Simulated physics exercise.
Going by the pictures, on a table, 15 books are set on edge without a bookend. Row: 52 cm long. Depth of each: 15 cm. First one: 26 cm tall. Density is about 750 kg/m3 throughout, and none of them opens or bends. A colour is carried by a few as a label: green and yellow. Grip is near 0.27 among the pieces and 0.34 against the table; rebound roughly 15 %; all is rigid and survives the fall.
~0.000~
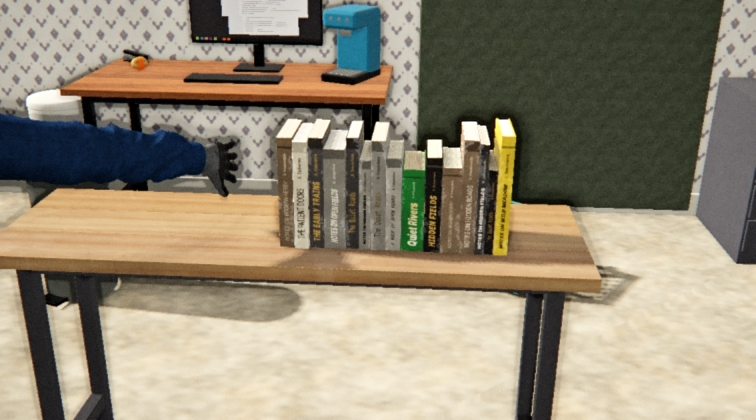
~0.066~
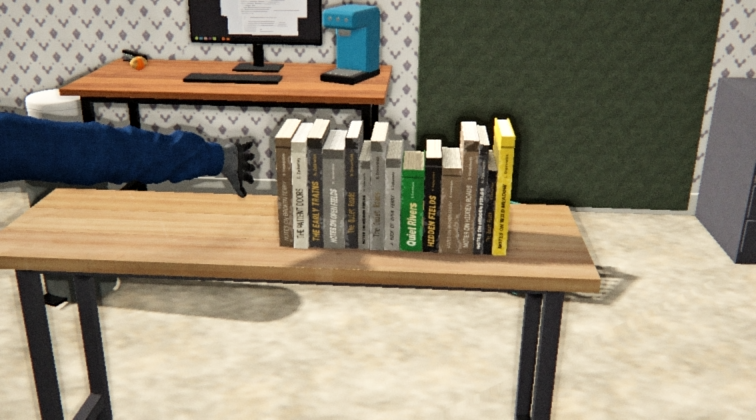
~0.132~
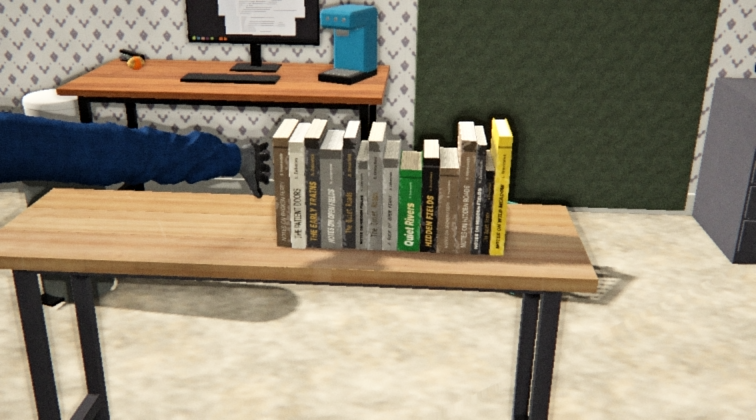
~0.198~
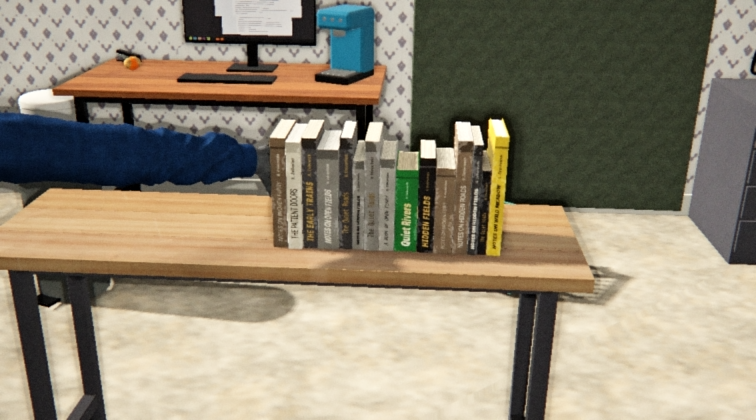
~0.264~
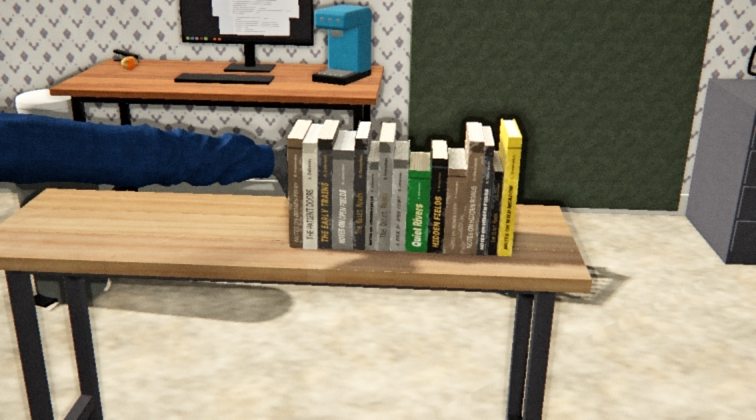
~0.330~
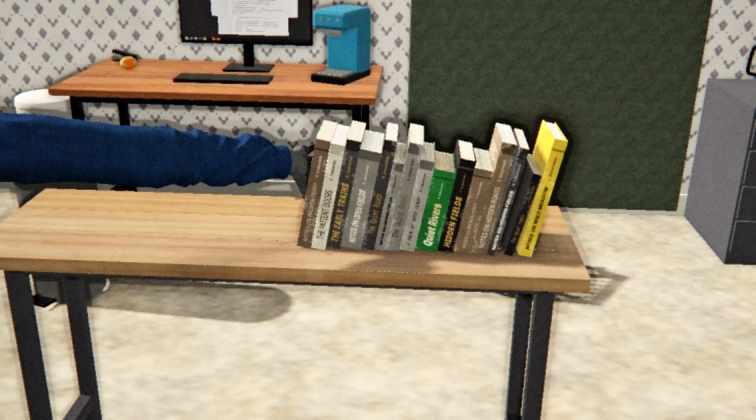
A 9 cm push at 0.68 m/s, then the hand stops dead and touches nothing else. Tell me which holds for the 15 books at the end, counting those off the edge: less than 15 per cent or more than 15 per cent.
For the 15 books, more than 15 per cent of them.
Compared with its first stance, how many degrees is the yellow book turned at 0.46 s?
About 60°.
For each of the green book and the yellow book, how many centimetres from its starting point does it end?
Green 20 cm, yellow 110 cm.
By 0.46 s, none of the 15 books off the edge, 15 disturbed; yellow book tilted 58°; green book tilted 36°.
By 0.76 s, 3 of the 15 books off the edge; yellow book on its side; green book tilted 50°.
When it is over (1.1 s), 4 of the 15 books off the edge; yellow book on its side; green book tilted 51°. That is 27 per cent. In pixels of the last frame, middles, green book near (487, 209).
